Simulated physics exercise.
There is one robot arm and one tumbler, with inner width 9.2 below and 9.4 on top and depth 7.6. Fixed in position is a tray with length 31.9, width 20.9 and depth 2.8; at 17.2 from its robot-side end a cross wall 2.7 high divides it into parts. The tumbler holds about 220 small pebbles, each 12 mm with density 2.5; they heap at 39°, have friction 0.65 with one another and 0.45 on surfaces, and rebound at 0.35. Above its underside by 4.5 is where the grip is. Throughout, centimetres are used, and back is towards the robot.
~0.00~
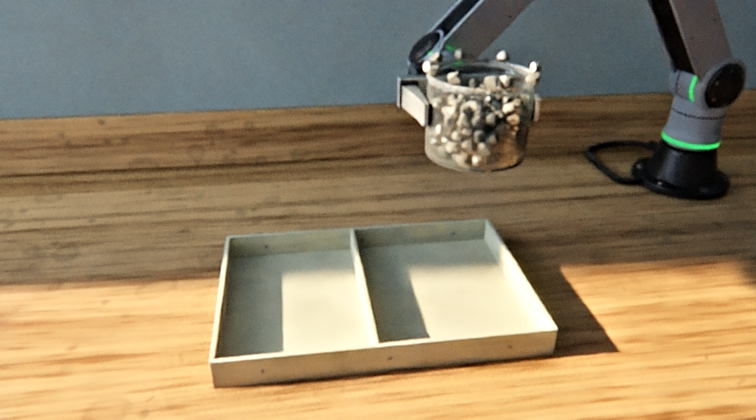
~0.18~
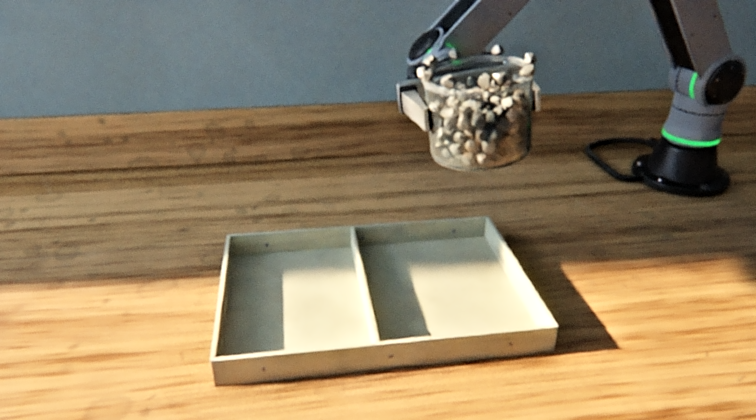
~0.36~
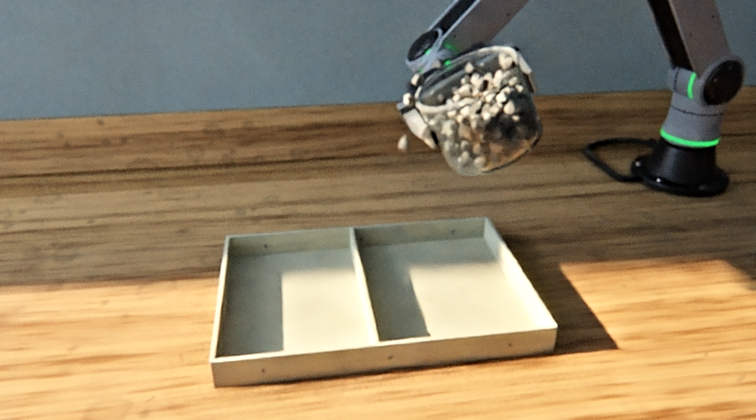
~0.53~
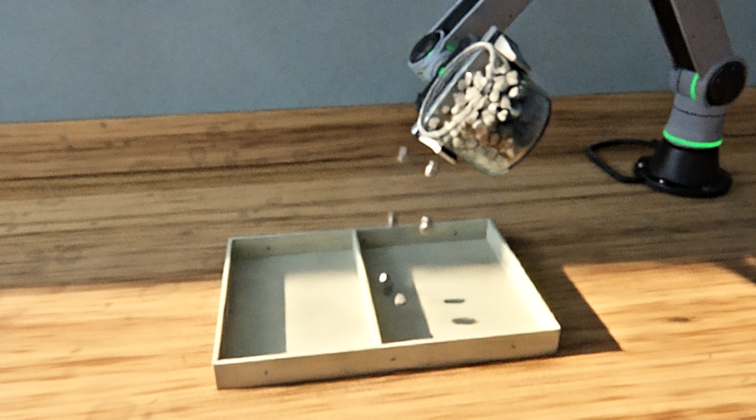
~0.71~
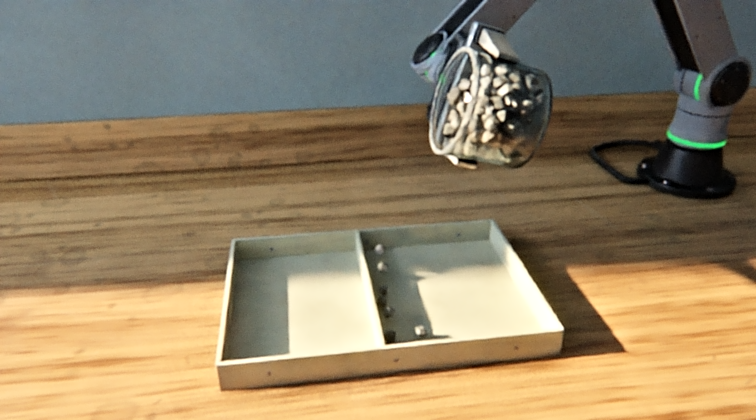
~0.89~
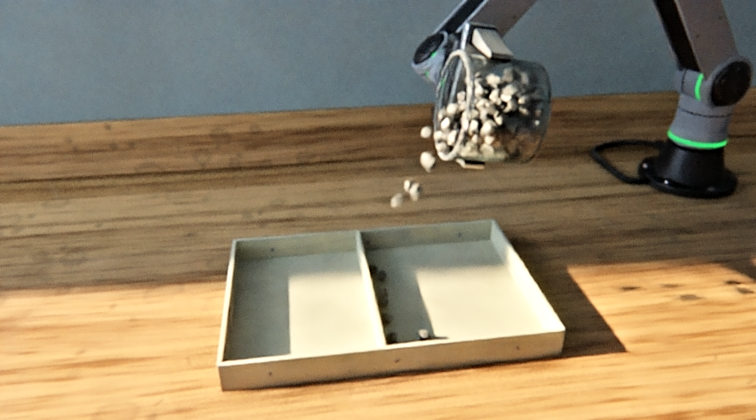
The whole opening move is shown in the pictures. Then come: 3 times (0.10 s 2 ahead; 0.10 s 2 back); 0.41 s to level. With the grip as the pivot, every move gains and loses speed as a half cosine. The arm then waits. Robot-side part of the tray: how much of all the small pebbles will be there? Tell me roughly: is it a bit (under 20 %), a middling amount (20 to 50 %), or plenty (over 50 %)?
Roughly a middling amount, 20 to 50 %.
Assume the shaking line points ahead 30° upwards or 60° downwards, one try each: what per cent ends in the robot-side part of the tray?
Near 35 and 15 percent respectively.
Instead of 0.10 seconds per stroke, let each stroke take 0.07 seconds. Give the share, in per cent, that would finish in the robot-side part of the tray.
Estimate: Near 30 per cent.
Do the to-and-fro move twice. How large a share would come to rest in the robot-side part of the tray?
It would then be around 30 per cent.
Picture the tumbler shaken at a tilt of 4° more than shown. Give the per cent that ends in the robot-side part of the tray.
40 %.
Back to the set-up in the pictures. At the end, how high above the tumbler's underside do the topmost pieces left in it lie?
Height at rest: About 7.0 centimetres.
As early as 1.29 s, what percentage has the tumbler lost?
So far around 30 % is out.
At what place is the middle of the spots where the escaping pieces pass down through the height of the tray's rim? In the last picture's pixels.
Centre: About (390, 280).
After 1.29 s, tilted 81° forward, highest piece 22 above the table; 154 in the tumbler, 39 in the robot-side part, 7 in the far-side part, 16 in flight or on a rim.
After 1.70 s, tilted 40° forward, highest piece 22 above the table; 122 in the tumbler, 74 in the robot-side part, 19 in the far-side part, 1 in flight or on a rim.
After 2.10 s, level, highest piece 24 above the table; 122 in the tumbler, 75 in the robot-side part, 19 in the far-side part.
After 3.15 s, level, highest piece 24 above the table; 122 in the tumbler, 75 in the robot-side part, 19 in the far-side part.
At rest, 122 in the tumbler, 75 in the robot-side part, 19 in the far-side part. That is 35 % in the robot-side part of the tray.
